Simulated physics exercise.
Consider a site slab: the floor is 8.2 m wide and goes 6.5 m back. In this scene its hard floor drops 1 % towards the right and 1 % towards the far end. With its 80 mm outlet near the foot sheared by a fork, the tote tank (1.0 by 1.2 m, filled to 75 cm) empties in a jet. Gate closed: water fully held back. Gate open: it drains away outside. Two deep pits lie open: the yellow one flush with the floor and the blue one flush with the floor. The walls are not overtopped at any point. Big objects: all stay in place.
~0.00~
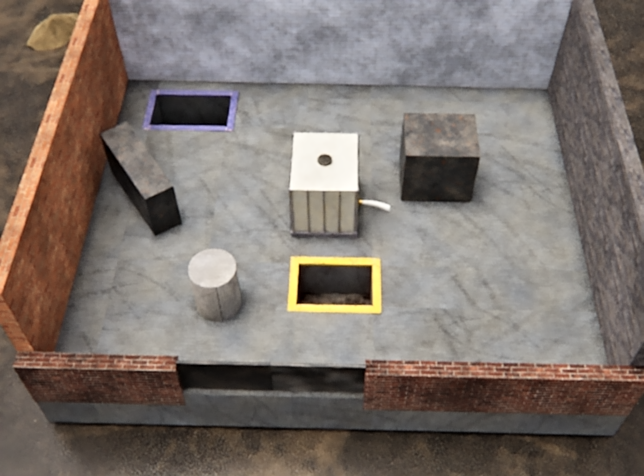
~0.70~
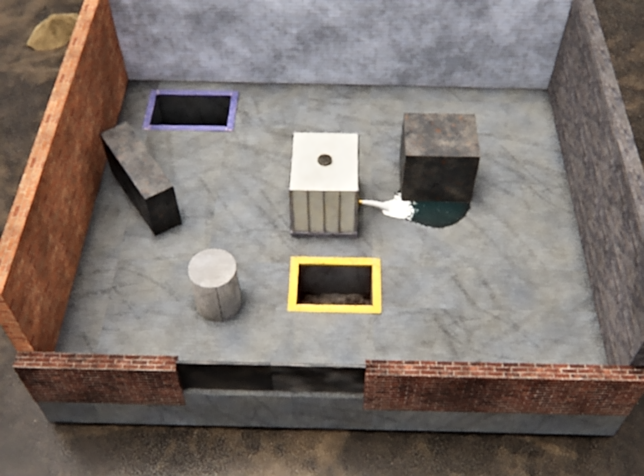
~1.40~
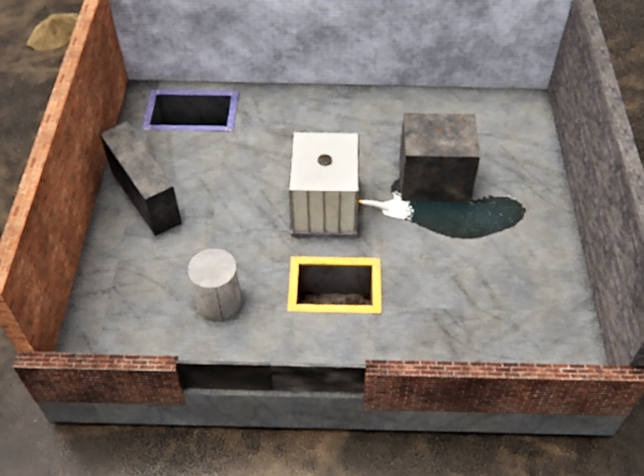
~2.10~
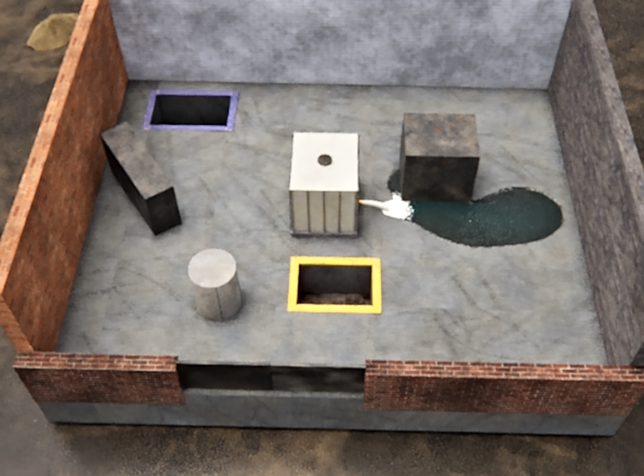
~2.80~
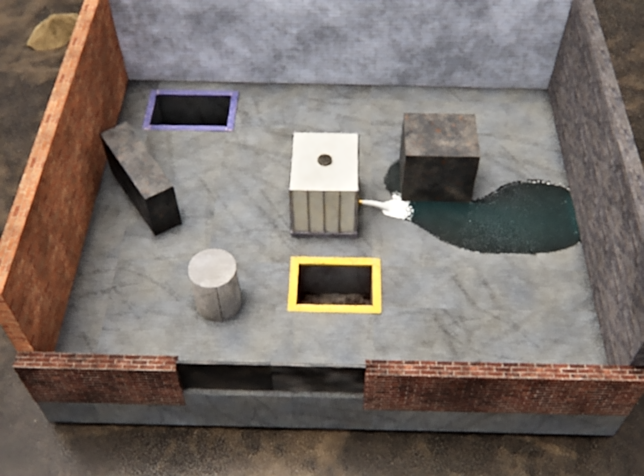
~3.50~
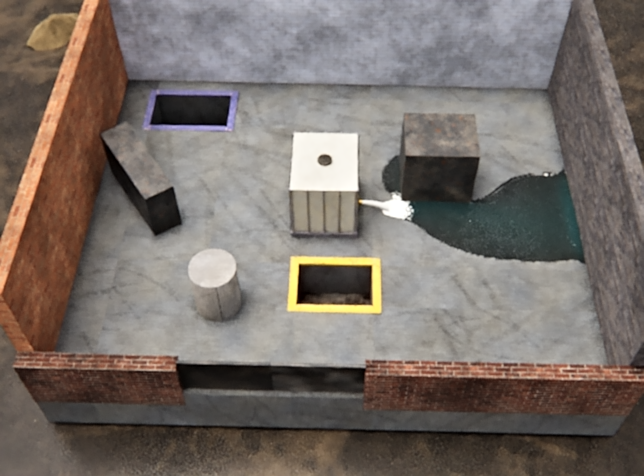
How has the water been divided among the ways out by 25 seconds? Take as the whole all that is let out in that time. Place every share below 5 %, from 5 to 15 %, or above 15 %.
The share of the gate is not even 5 %. The share of the yellow pit is less than 5 %. The share of the blue pit is not even 5 %.
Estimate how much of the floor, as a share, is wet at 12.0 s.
I'd guess around 20 in a hundred.
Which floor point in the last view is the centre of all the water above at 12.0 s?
Roughly (522, 196) in the last view.
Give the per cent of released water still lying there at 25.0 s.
I'd say roughly 100 in a hundred, give or take.
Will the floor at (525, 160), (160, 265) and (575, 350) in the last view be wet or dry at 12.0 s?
Spot 1: Submerged; spot 2: Unwetted; spot 3: Submerged.
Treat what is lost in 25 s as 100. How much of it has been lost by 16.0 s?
Around 0 percent by that point.
After 5.0 s water covers 10 % of the floor and is deepest (4 cm) near (571, 218); gone so far, the gate 0 %, the yellow pit 0 %, the blue pit 0 %.
After 8.0 s water covers 15 % of the floor and is deepest (4 cm) near (571, 218); gone so far, the gate 0 %, the yellow pit 0 %, the blue pit 0 %.
After 12.0 s water covers 20 % of the floor and is deepest (4 cm) near (571, 218); gone so far, the gate 0 %, the yellow pit 0 %, the blue pit 0 %.
After 16.0 s water covers 25 % of the floor and is deepest (4 cm) near (571, 218); gone so far, the gate 0 %, the yellow pit 0 %, the blue pit 0 %.
After 25.0 s water covers 35 % of the floor and is deepest (6 cm) near (543, 91); gone so far, the gate 0 %, the yellow pit 0 %, the blue pit 0 %.
